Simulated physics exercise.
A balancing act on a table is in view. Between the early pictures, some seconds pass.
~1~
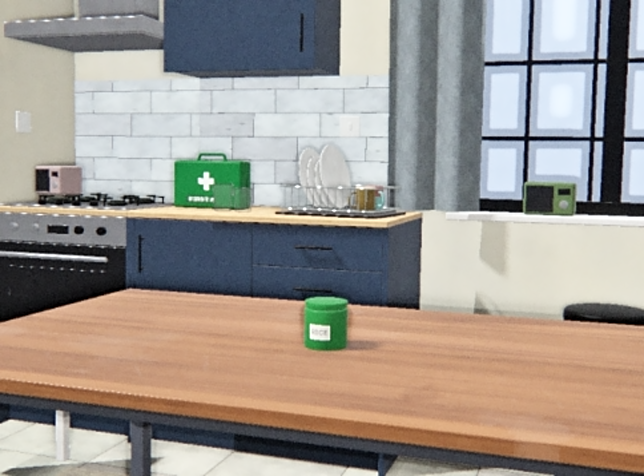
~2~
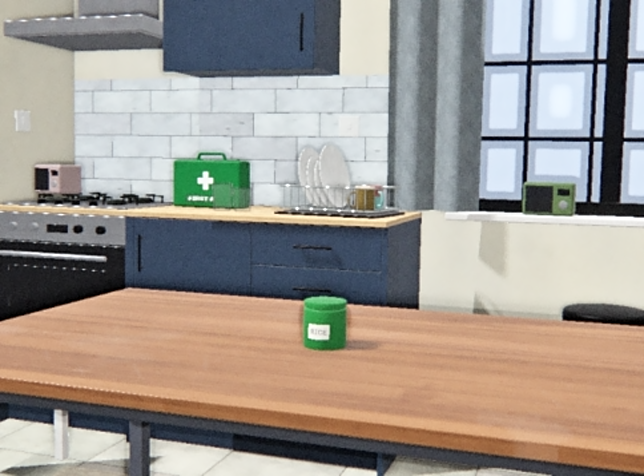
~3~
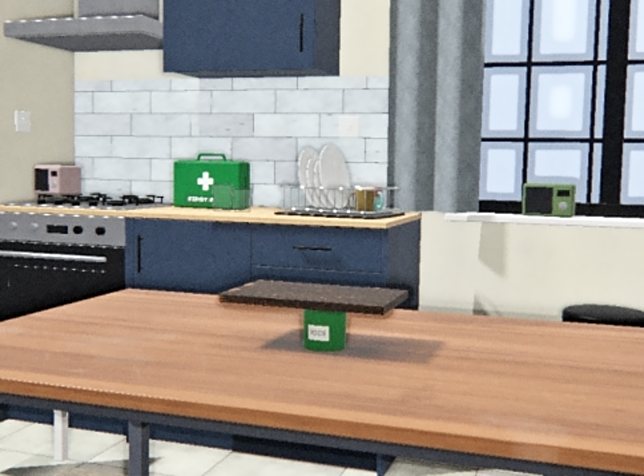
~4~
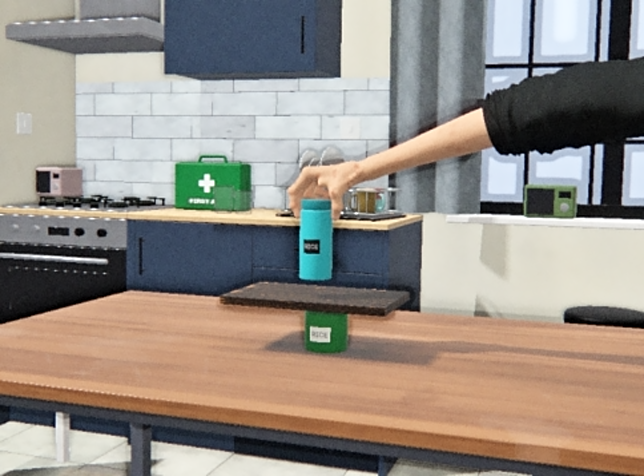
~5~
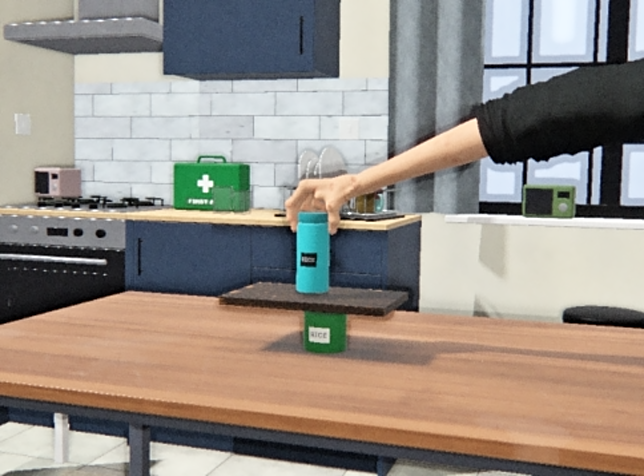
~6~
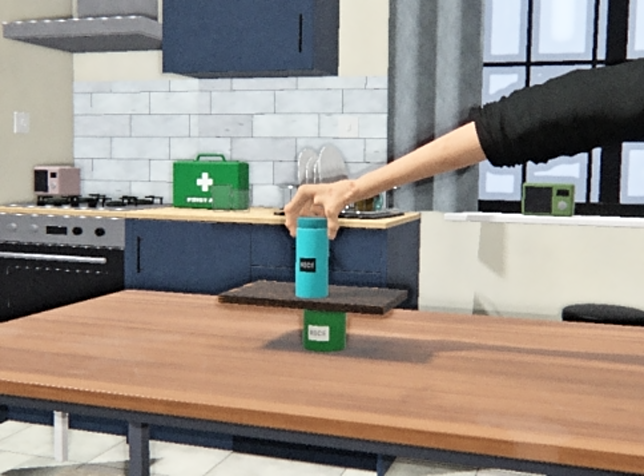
In a kitchen, a black board appears atop a green jar on a table, and a hand lowers a turquoise jar onto it.
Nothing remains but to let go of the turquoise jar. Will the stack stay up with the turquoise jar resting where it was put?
Yes.
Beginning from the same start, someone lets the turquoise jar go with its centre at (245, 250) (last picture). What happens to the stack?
The stack then collapses.
Then, 0.20 s later than the last frame, all is still.
Then, 0.40 s later than the last frame, turquoise jar resting near (312, 257).
When it is over, all 3 as before. End places, in pixels of the last picture, turquoise jar near (312, 257). The stack holds.
